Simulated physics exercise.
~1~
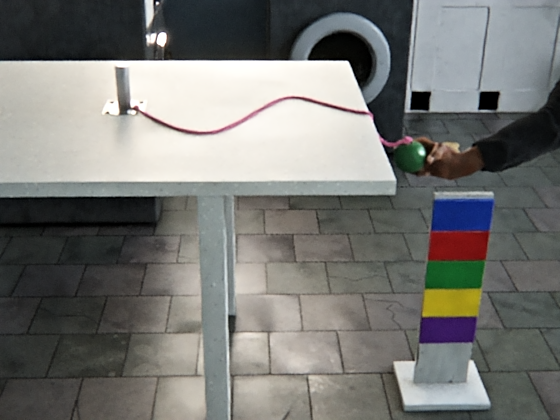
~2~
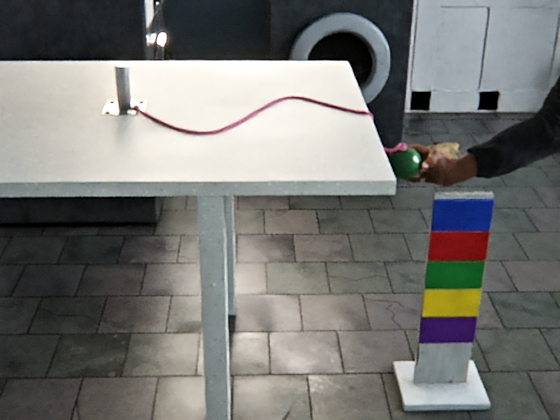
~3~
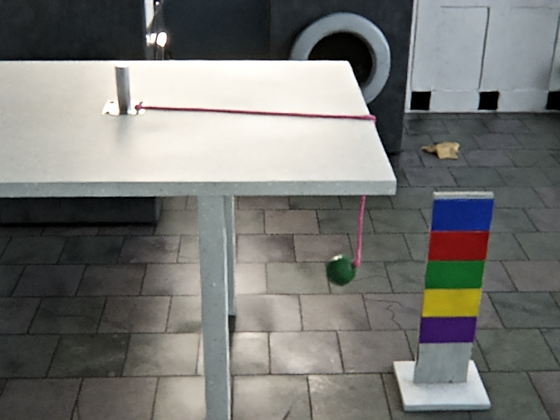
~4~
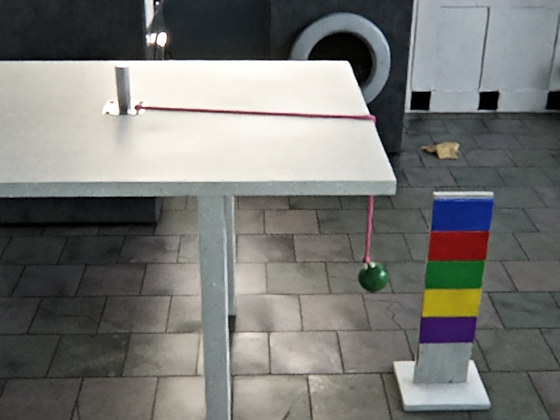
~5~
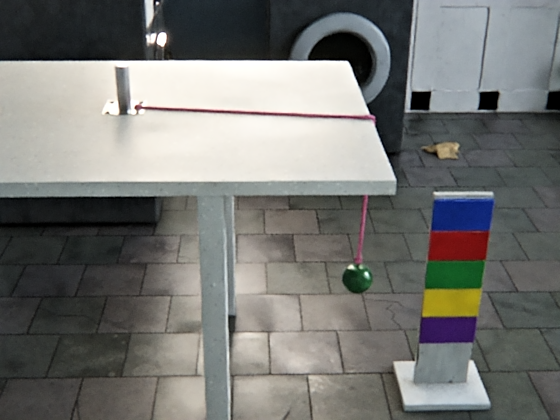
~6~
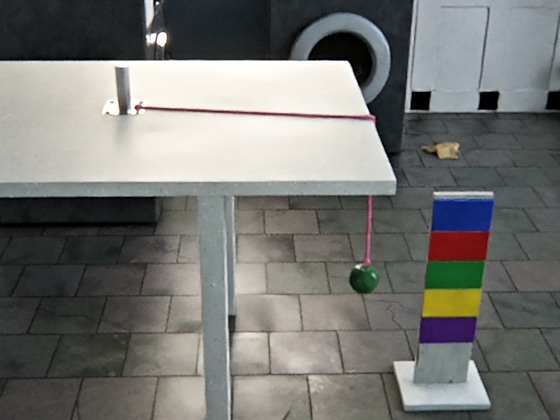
A hand held a green apple on a slack pink cord at a table's edge beside a striped board, then let go and drew away. The apple dropped, swung a little from side to side, and ended up hanging level with the green band.
